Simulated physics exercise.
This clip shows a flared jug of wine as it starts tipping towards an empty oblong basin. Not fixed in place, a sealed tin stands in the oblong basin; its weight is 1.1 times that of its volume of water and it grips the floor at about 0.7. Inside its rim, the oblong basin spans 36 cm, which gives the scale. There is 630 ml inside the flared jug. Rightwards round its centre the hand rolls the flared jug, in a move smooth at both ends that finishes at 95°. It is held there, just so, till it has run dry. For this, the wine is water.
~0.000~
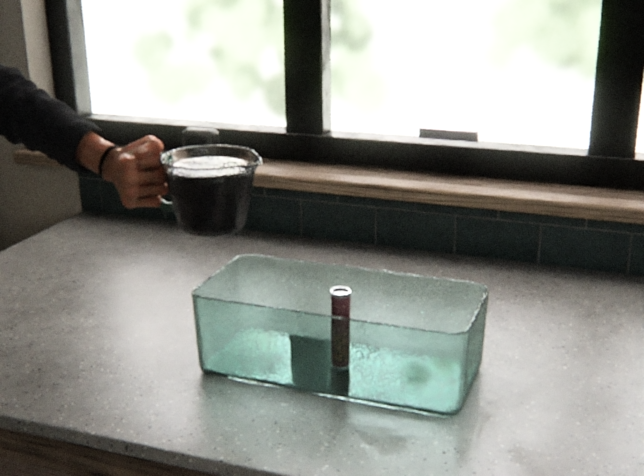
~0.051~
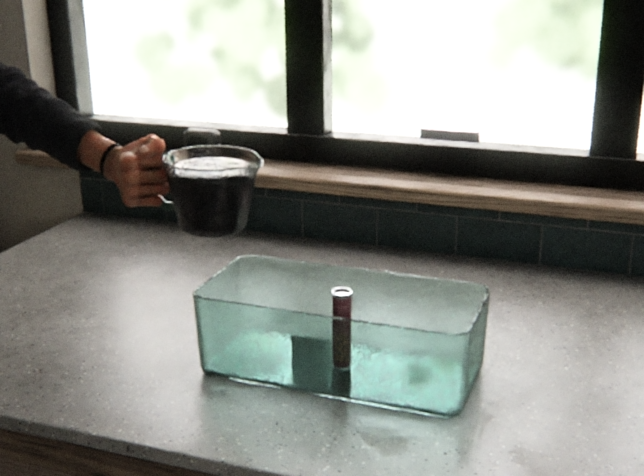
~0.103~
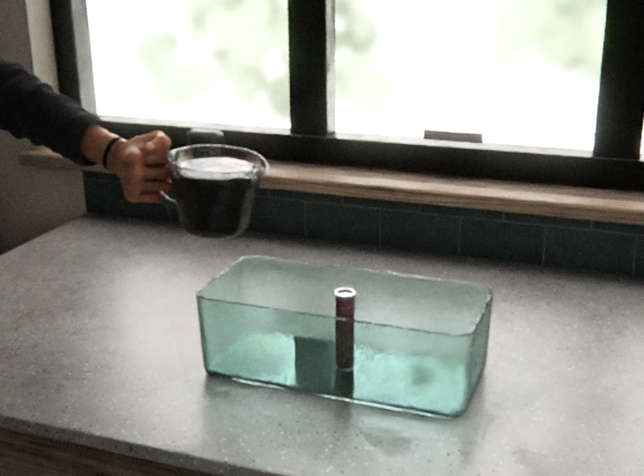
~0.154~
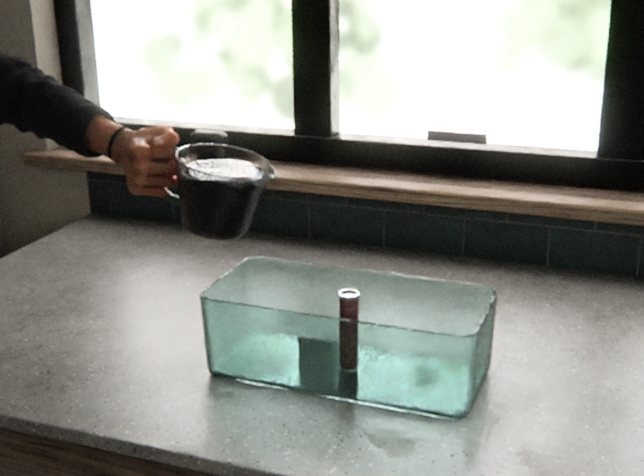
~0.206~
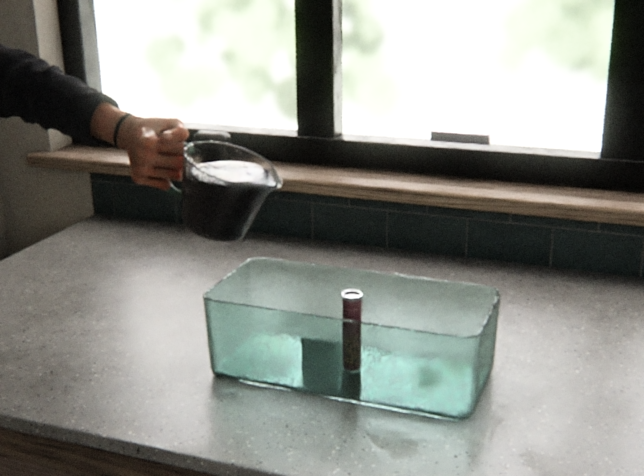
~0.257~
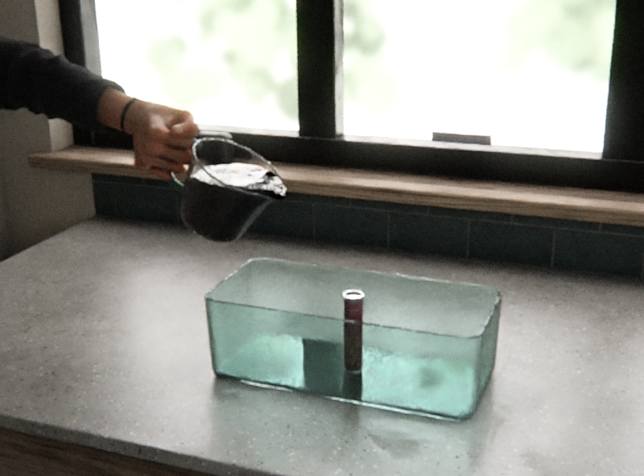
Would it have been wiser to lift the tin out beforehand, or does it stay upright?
It stays upright.
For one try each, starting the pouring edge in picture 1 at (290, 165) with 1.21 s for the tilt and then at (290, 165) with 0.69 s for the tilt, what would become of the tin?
First it tips over; then it tips over.
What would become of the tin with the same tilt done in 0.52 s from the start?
Result: Tin upright.
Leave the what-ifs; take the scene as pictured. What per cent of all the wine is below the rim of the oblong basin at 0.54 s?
Some 30 per cent.
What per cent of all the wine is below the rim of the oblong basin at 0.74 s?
Near 84 per cent of the total.
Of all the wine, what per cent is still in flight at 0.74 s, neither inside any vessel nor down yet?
Some 8 % is up in the air.
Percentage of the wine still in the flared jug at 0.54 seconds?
Some 46 % of it is still there.
By 0.54 s the tilt is 84° and 45 per cent is still to pour; the tin stands where it began.
By 0.74 s the tilt is 95° and 9 per cent is still to pour; the tin stands where it began.
By 0.96 s the tilt is 95° and 1 per cent is still to pour; the tin stands where it began.
By 1.19 s the tilt is 95° and 0 per cent is still to pour; the tin stands where it began.
At rest the tin stands where it began.
